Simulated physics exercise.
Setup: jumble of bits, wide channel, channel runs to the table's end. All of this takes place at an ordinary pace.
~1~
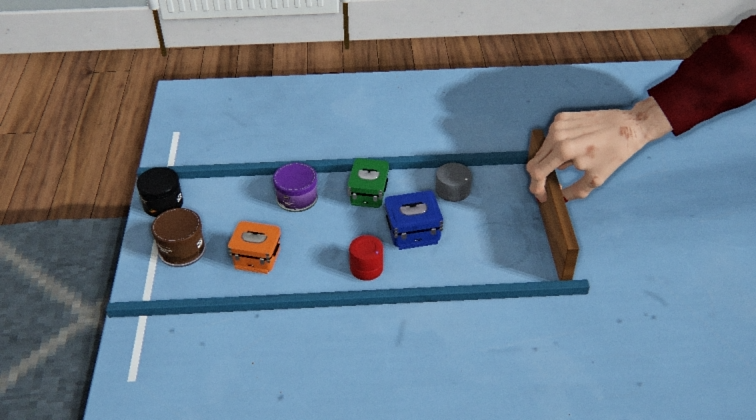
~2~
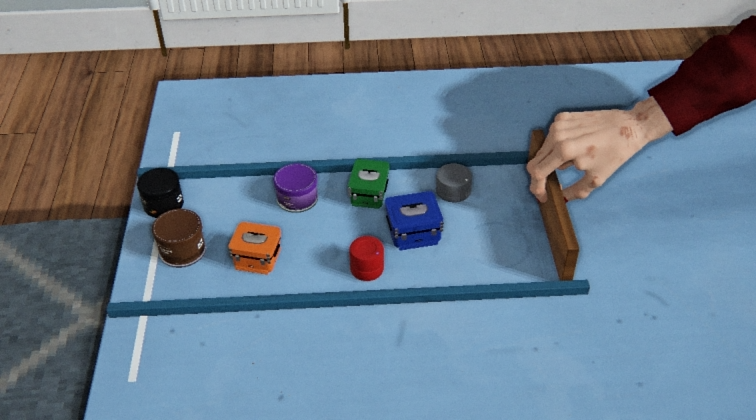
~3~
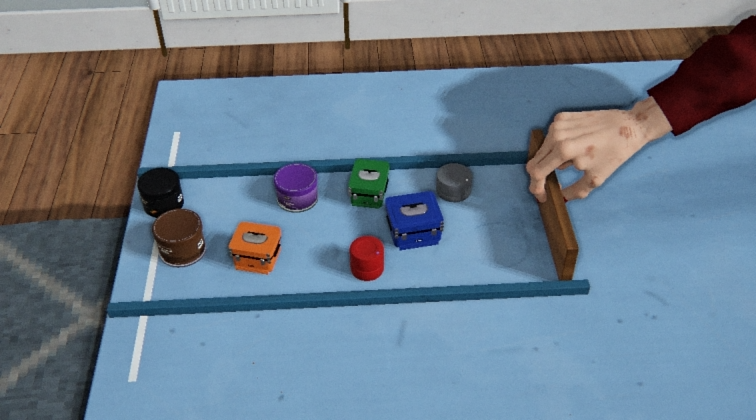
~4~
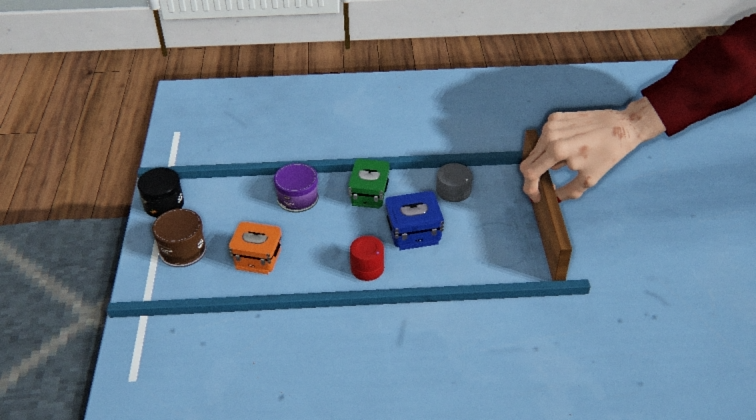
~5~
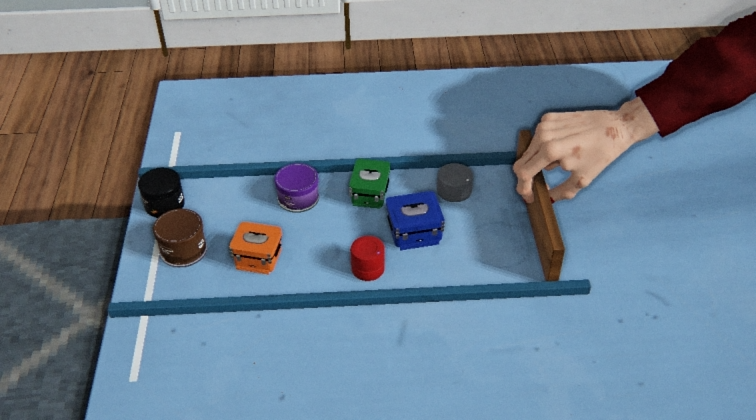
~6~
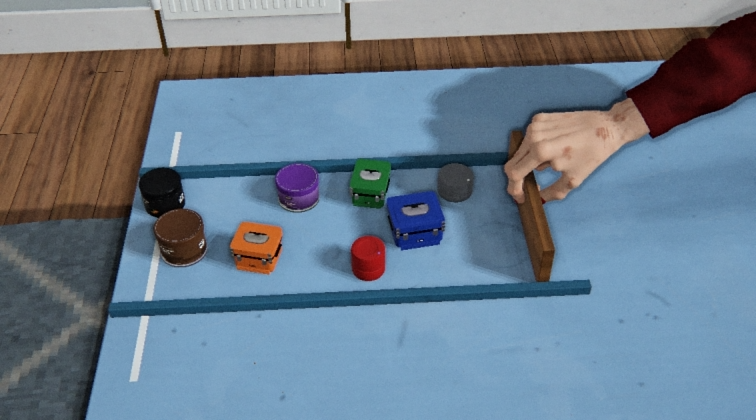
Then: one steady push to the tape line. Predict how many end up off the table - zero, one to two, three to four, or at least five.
At least five end up off the table.
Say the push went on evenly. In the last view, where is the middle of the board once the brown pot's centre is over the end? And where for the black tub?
The middle is at (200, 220) when it's the brown pot, and at (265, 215) when it's the black tub.
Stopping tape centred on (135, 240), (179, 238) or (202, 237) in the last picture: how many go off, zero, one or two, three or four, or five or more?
Taking the tapes one after another, the count is five or over, then 3 or 4, then 1 or 2.
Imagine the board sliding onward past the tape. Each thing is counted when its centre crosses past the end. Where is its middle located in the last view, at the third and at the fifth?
Near (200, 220) first, near (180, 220) second.
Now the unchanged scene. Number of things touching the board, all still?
The count comes out at 3.
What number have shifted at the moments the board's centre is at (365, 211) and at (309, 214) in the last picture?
Counting first: 5, next 6.
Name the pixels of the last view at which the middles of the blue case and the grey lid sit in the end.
The blue case comes to rest close to (132, 232), while the grey lid rests close to (147, 196).
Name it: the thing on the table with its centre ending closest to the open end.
The foremost one is the blue case.
Early on, none off yet; black tub at rest near (162, 193); brown pot at rest near (181, 238); orange case at rest near (258, 248).
A while later, none off yet; black tub at rest near (162, 193); brown pot at rest near (181, 238); orange case moving near (245, 251).
Further along, one off so far; black tub leaning well over near (103, 253); brown pot travelled about its own width near (149, 235); orange case travelled well along near (159, 266).
Finally, the number that fall off is five or more; lost, green case, purple tin, orange case, brown pot and black tub.
